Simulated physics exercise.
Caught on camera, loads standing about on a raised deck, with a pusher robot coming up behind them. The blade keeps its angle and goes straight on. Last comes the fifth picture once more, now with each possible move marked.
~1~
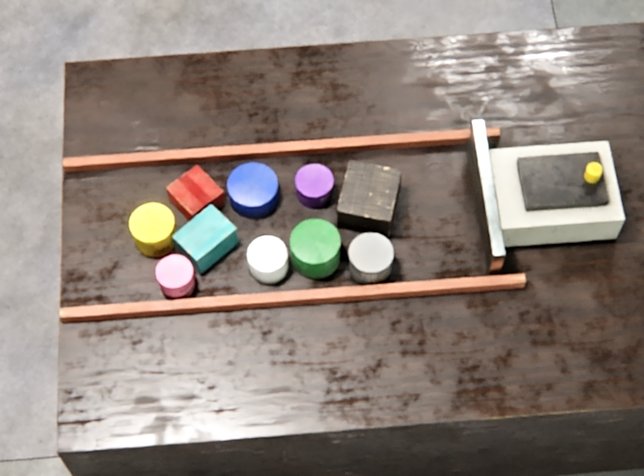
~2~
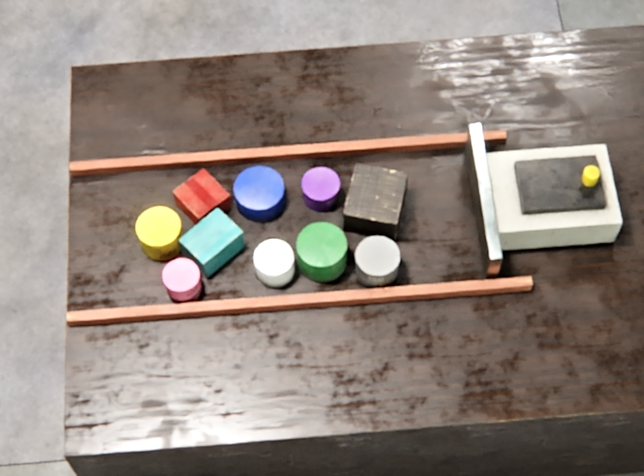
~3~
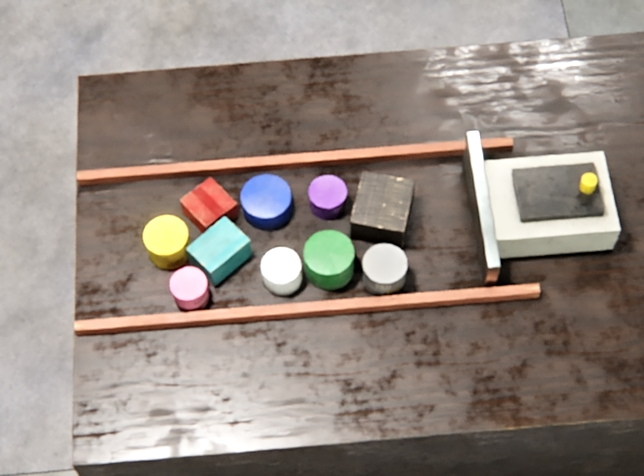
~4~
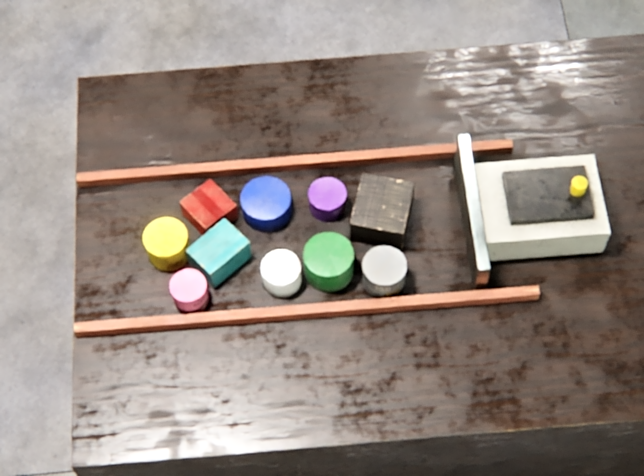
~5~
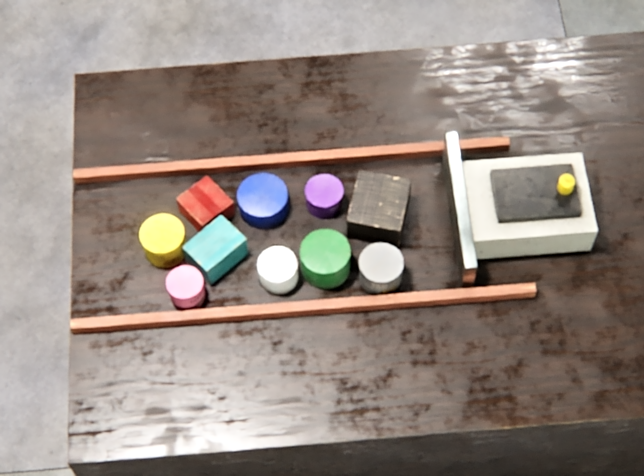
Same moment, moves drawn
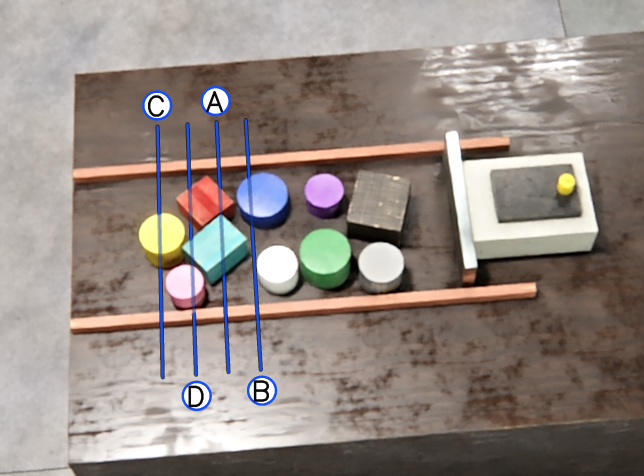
In the video, colourful round and boxy loads stand between two orange rails on a dark raised deck while a pale pusher robot edges slowly left, narrowing the gap; the loads stay in place as the view shifts slightly.
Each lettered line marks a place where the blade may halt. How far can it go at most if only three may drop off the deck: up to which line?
No farther than D.
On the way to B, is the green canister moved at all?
Yes.
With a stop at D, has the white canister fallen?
No.
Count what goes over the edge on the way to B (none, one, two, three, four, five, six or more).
In all, none.
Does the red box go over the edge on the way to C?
Yes.
On the marked copy, A at (222, 240); B at (253, 238); C at (160, 245); D at (192, 243).
Following D. Soon after the start, robot (433, 200); red box (196, 210); grey pail (341, 274).
Later, robot (335, 208); pink pail (116, 298); yellow pail (128, 237).
In the end, robot (260, 213); pink pail over the edge; yellow pail over the edge; two fallen.
As for the rest, A is within the limit but short; B is within the limit but short; C drops four.
